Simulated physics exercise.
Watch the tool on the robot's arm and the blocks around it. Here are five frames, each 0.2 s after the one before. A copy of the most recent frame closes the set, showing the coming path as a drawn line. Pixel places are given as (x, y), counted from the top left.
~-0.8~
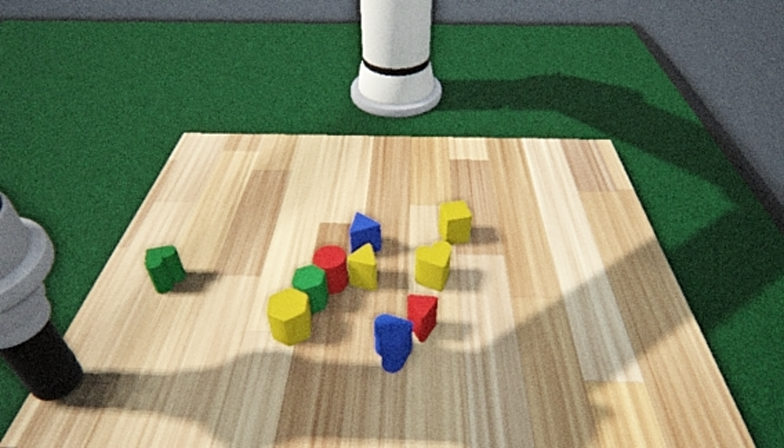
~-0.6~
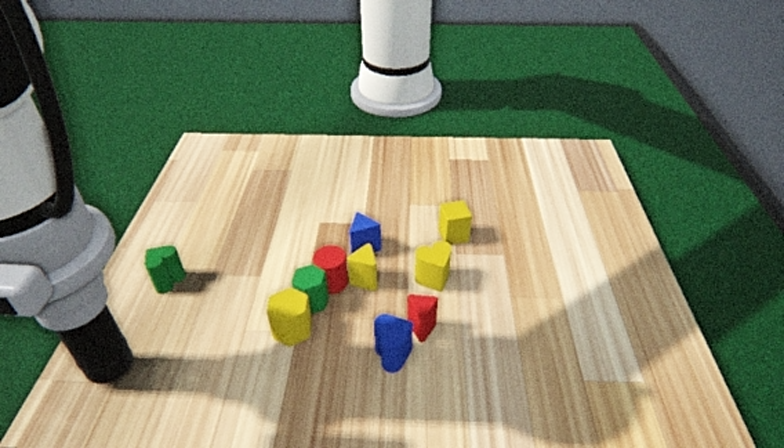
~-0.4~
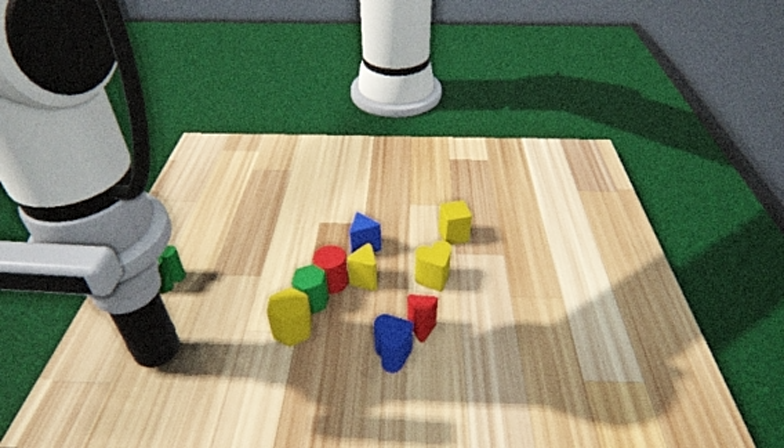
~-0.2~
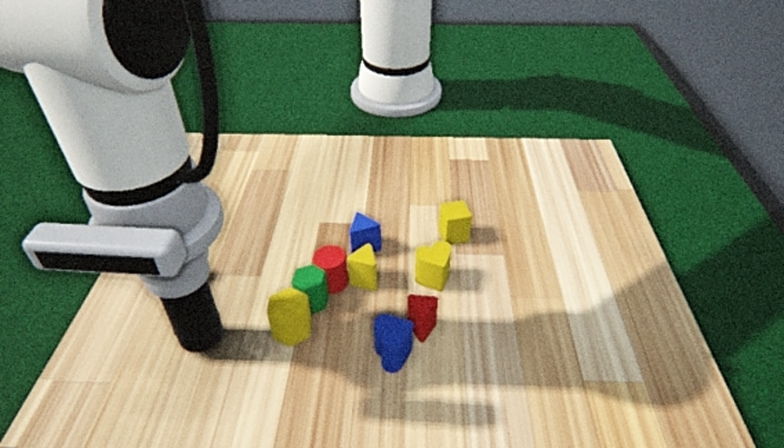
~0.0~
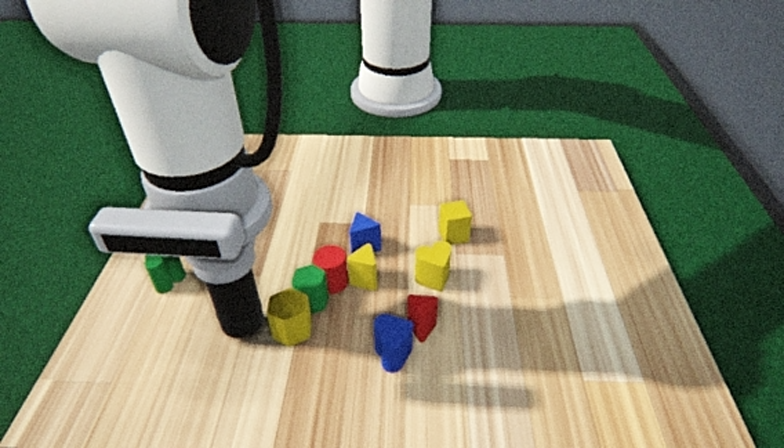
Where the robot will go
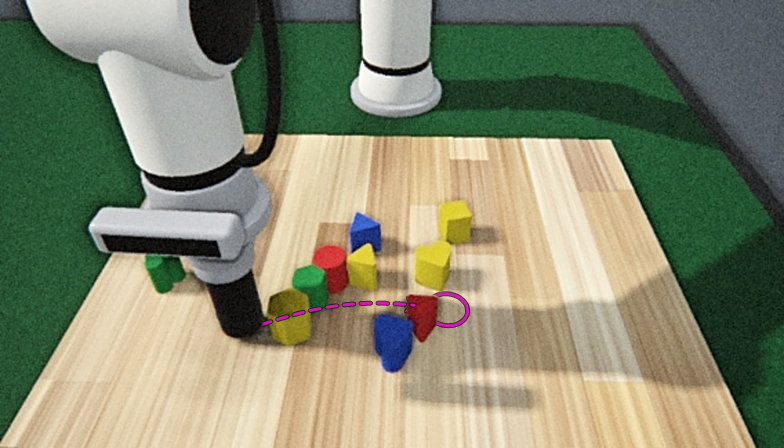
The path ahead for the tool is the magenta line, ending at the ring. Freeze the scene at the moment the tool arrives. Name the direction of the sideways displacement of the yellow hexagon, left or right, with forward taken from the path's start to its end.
Seen from start to end, it moves right.
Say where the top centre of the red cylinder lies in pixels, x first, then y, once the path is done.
The top centre is at (342, 241).
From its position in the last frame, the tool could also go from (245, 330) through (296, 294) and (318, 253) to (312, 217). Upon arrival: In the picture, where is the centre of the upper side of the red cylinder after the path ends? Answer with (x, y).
In the picture, that point is around (346, 243).
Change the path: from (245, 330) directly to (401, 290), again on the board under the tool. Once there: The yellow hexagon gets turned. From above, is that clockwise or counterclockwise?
Rotates clockwise.
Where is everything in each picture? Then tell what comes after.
The first picture shows tool's lower end at (59, 381); yellow hexagon at (287, 303); green hexagon at (308, 276); red cylinder at (330, 256); blue triangular block at (363, 222); yellow triangular block at (364, 255).
The second picture shows tool at (110, 365); blocks still.
The third picture shows tool at (158, 350); blocks still.
The fourth picture shows tool at (202, 336); blocks still.
The fifth picture shows tool at (243, 323); yellow hexagon at (287, 303); green hexagon at (308, 276); red cylinder at (330, 256); blue triangular block at (363, 222); yellow triangular block at (364, 255).
Drawn move, from (245, 330) via (313, 310) and (380, 303), ending at (447, 309).
What follows on the original path. One third of the way, tool at (313, 302); yellow hexagon at (335, 307), turned 55° clockwise; green hexagon at (340, 266), turned 45° anticlockwise; red cylinder at (340, 244).
Two thirds of the way, tool at (380, 296); yellow hexagon at (346, 310), turned 80° clockwise; green hexagon at (393, 251), turned 100° anticlockwise; red cylinder at (342, 241); yellow triangular block at (398, 234), turned 20° anticlockwise.
At the end, tool at (448, 302); yellow hexagon at (346, 310), turned 80° clockwise; green hexagon at (401, 251), turned 125° anticlockwise; red cylinder at (342, 241); blue triangular block still; yellow triangular block at (398, 232), turned 25° anticlockwise.
